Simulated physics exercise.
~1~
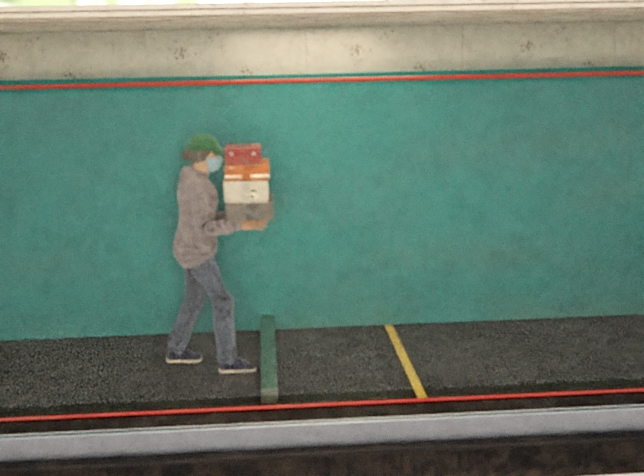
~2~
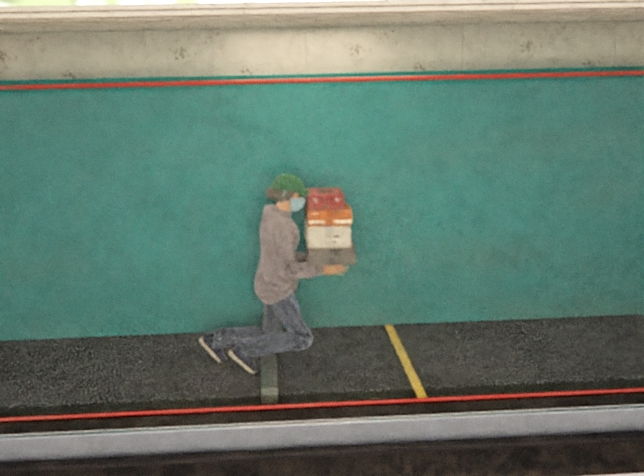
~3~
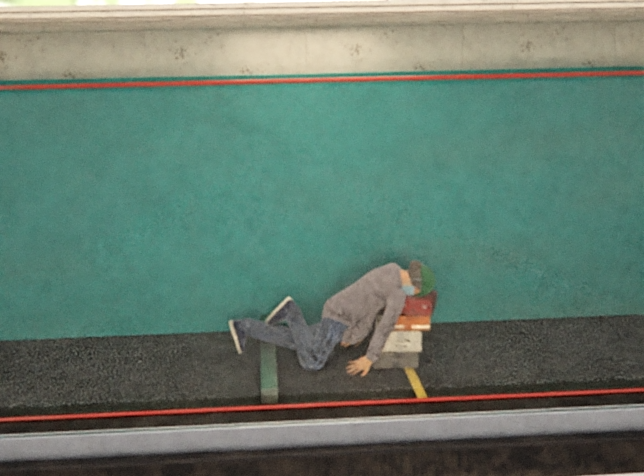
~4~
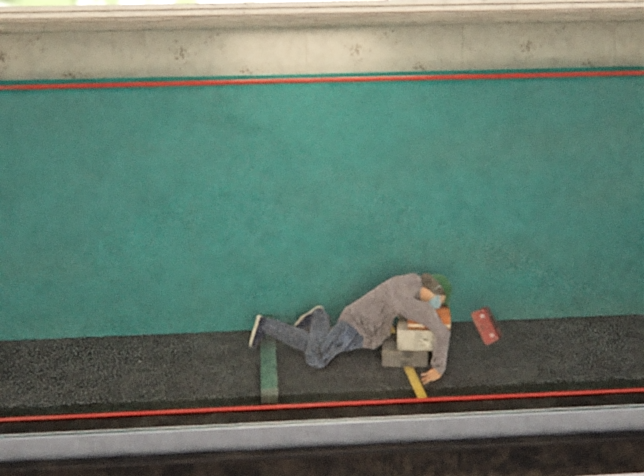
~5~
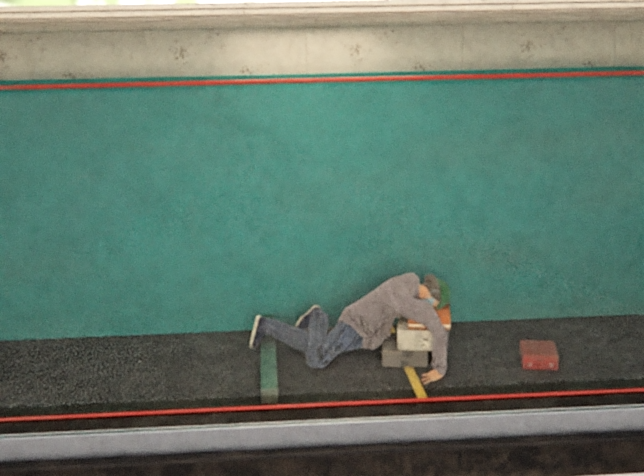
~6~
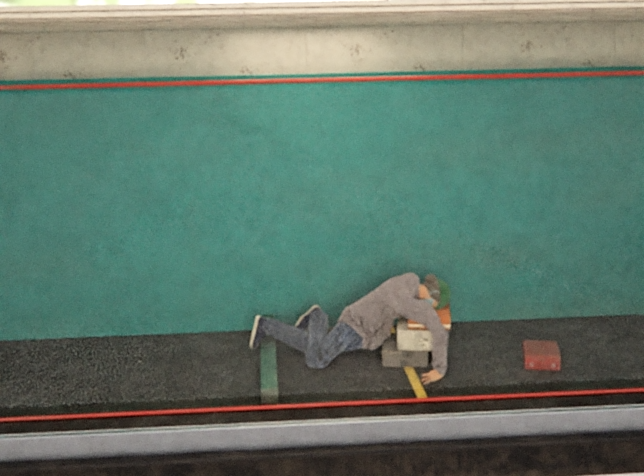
The clip shows a masked person in a green cap carrying stacked boxes past a low rail, dropping to their knees and pitching forward; the red box tumbles right beyond the yellow line and rests there, while the person lies slumped over the others.
